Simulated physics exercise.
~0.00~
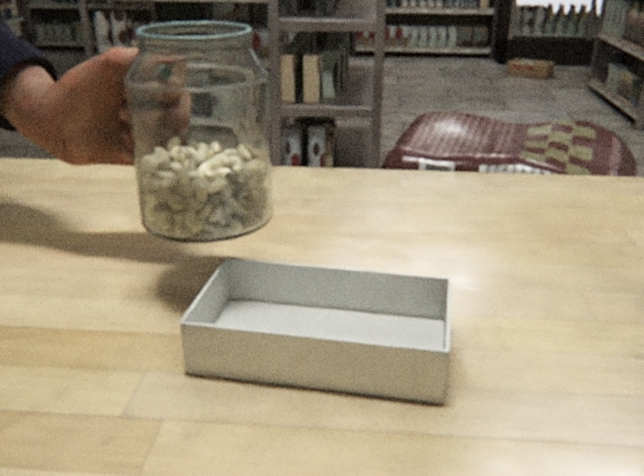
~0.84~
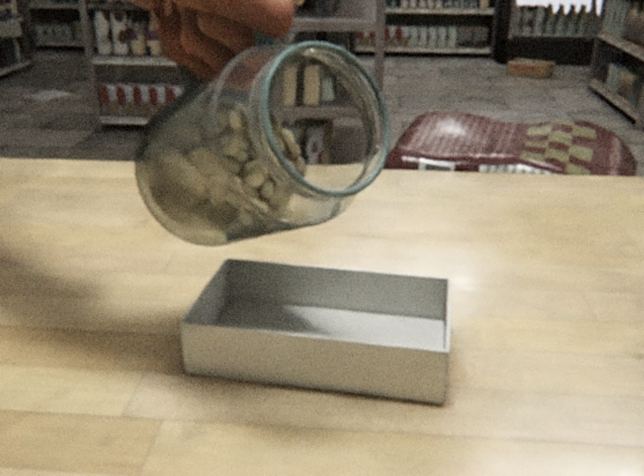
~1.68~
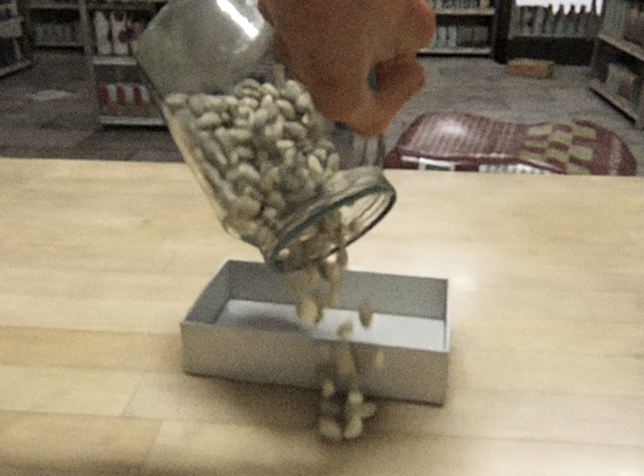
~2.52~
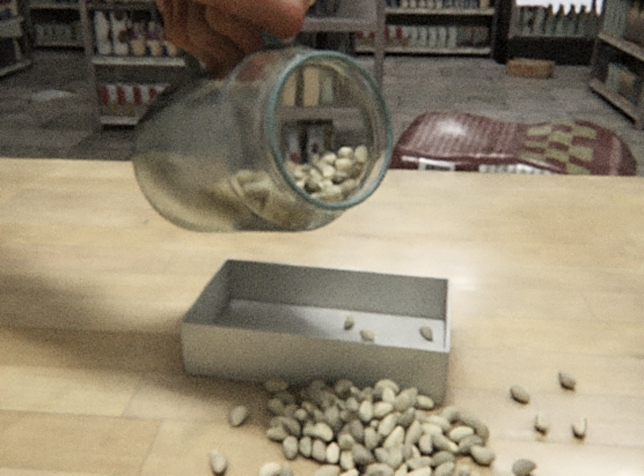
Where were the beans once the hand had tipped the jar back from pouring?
A large share was still in the jar and another large share lay on the table, mostly in front of the tin. Only a few beans were in the tin itself.
